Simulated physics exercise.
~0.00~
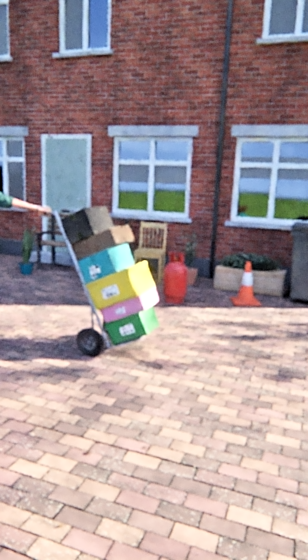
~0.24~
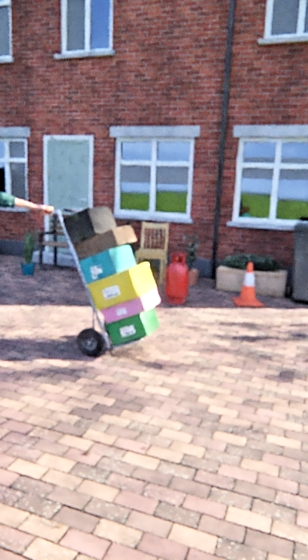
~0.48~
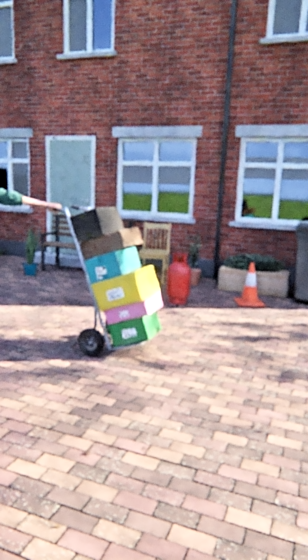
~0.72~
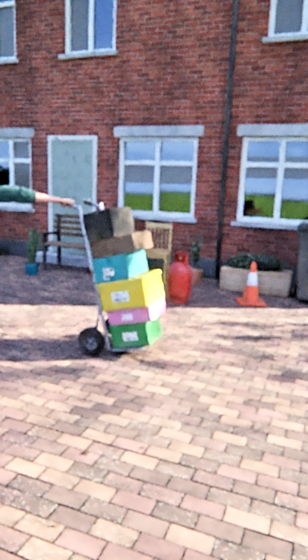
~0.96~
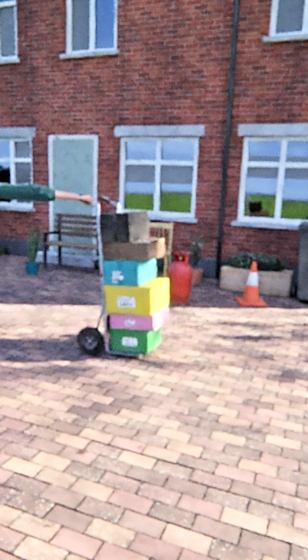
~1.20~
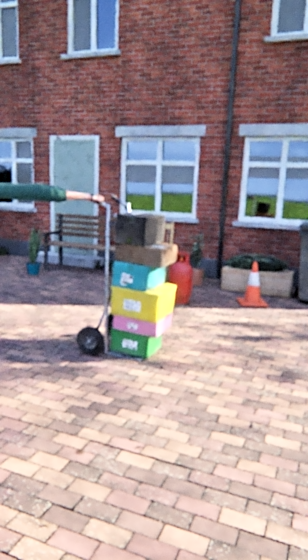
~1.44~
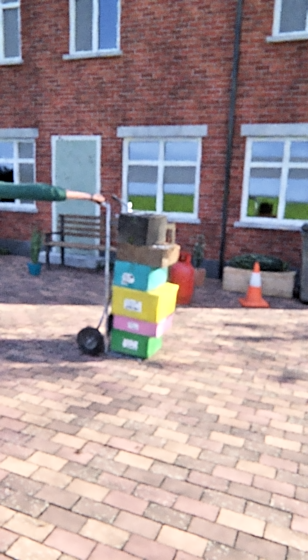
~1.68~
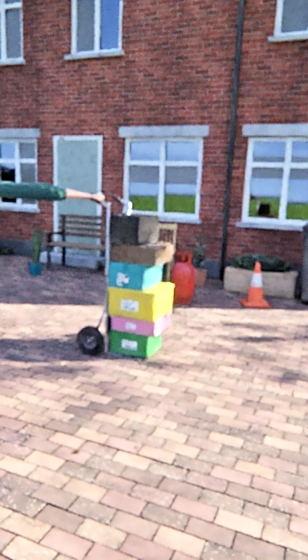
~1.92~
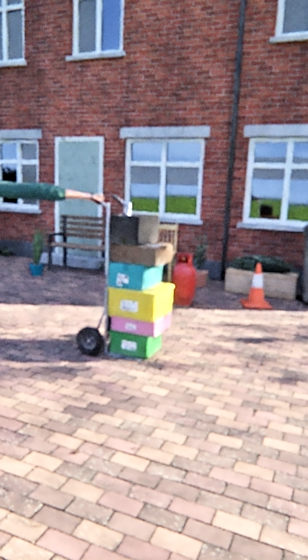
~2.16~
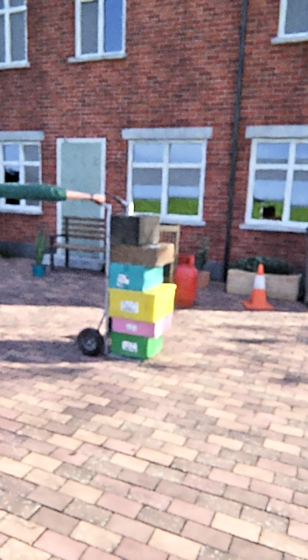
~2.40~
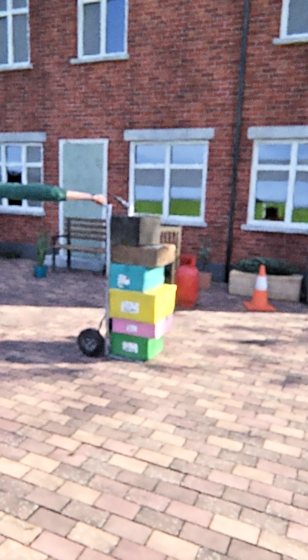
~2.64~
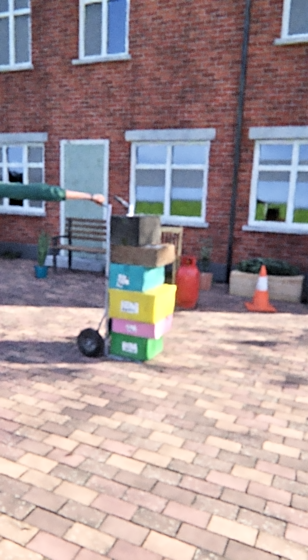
A green-sleeved arm reaches in from the left and grips the handle of a sack truck on sunlit block paving, seen side-on before a red brick house. The tilted truck carries a stack with green at the bottom, then pink, yellow, turquoise, brown and black on top, while a red gas cylinder and an orange cone stand behind. The hand swings the truck up to the right until it stands upright. The load tips slightly past, then settles back a little. It ends upright and still held, every box stacked.
